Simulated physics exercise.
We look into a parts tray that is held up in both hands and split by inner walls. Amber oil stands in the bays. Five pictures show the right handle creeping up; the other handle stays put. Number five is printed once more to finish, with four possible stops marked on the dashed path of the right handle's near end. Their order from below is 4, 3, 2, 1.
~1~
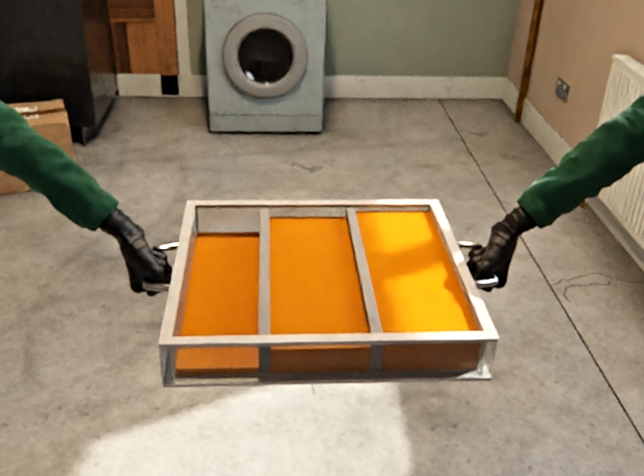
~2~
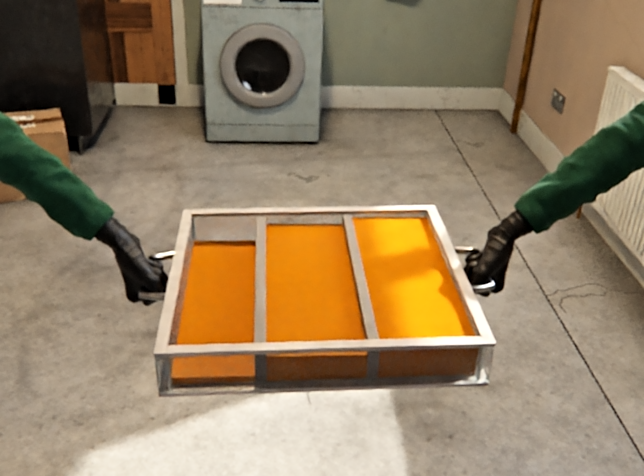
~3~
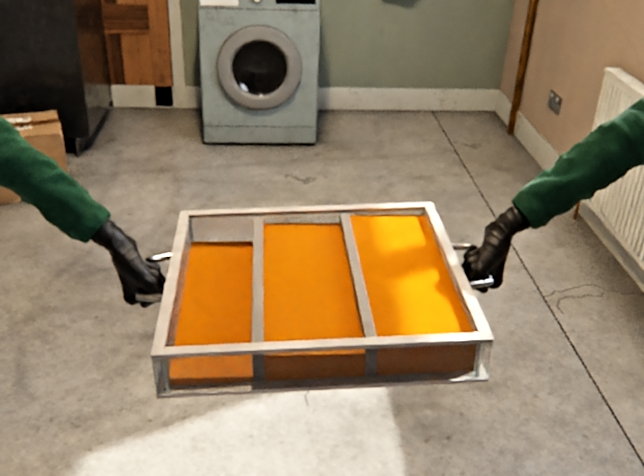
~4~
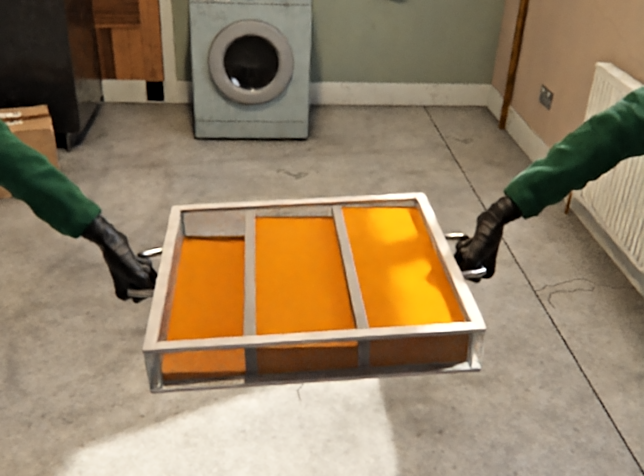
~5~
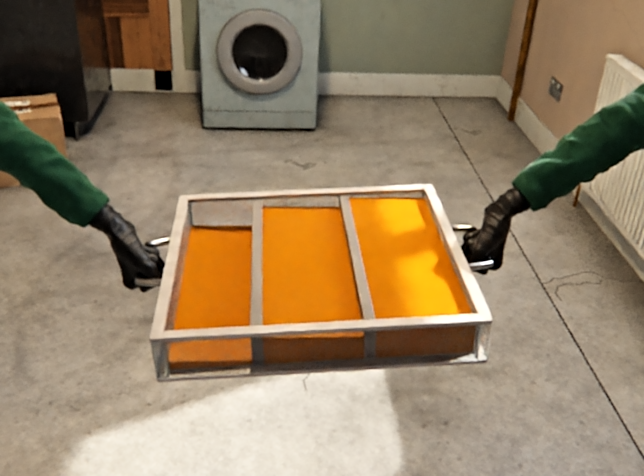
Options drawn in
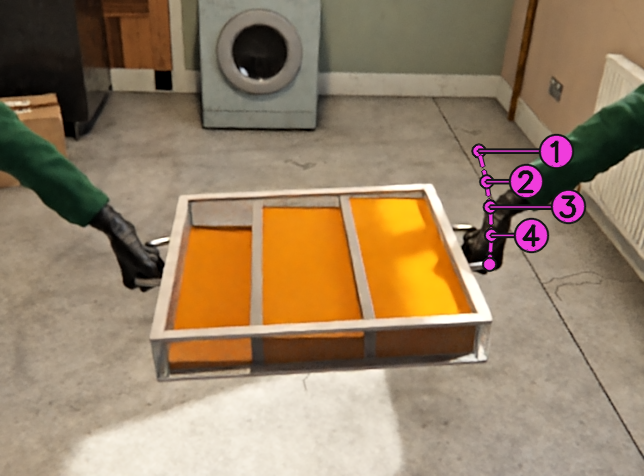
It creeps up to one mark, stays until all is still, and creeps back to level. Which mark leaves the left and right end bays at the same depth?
I would pick mark 2.
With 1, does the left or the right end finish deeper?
The left one.
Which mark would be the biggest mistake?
The answer is 4.
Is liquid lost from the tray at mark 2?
No.
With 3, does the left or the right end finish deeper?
The right one.
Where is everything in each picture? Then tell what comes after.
The tray is level; deepest in the right bay, at (408, 267), shallowest in the left; right handle at (485, 263), in the first frame.
Tipped about 1° down to the left; no wall is crossed; right handle at (482, 268), in the second frame.
Tipped about 2° down to the left; no wall is crossed; right handle at (480, 264), in the third frame.
Tipped about 3° down to the left; no wall is crossed; right handle at (473, 254), in the fourth frame.
Tipped about 3° down to the left; deepest in the right bay, at (401, 252), shallowest in the left; right handle at (480, 246), in the fifth frame.
In magenta, 1 at (478, 151); 2 at (486, 181); 3 at (490, 206); 4 at (491, 235).
With 1, the left end bay stands much deeper than the other; about 10 % goes over the rim.
With 2, the two end bays stand about equally deep; nothing spills.
With 3, the right end bay stands much deeper than the other; nothing spills.
With 4, the right end bay stands much deeper than the other; nothing spills.
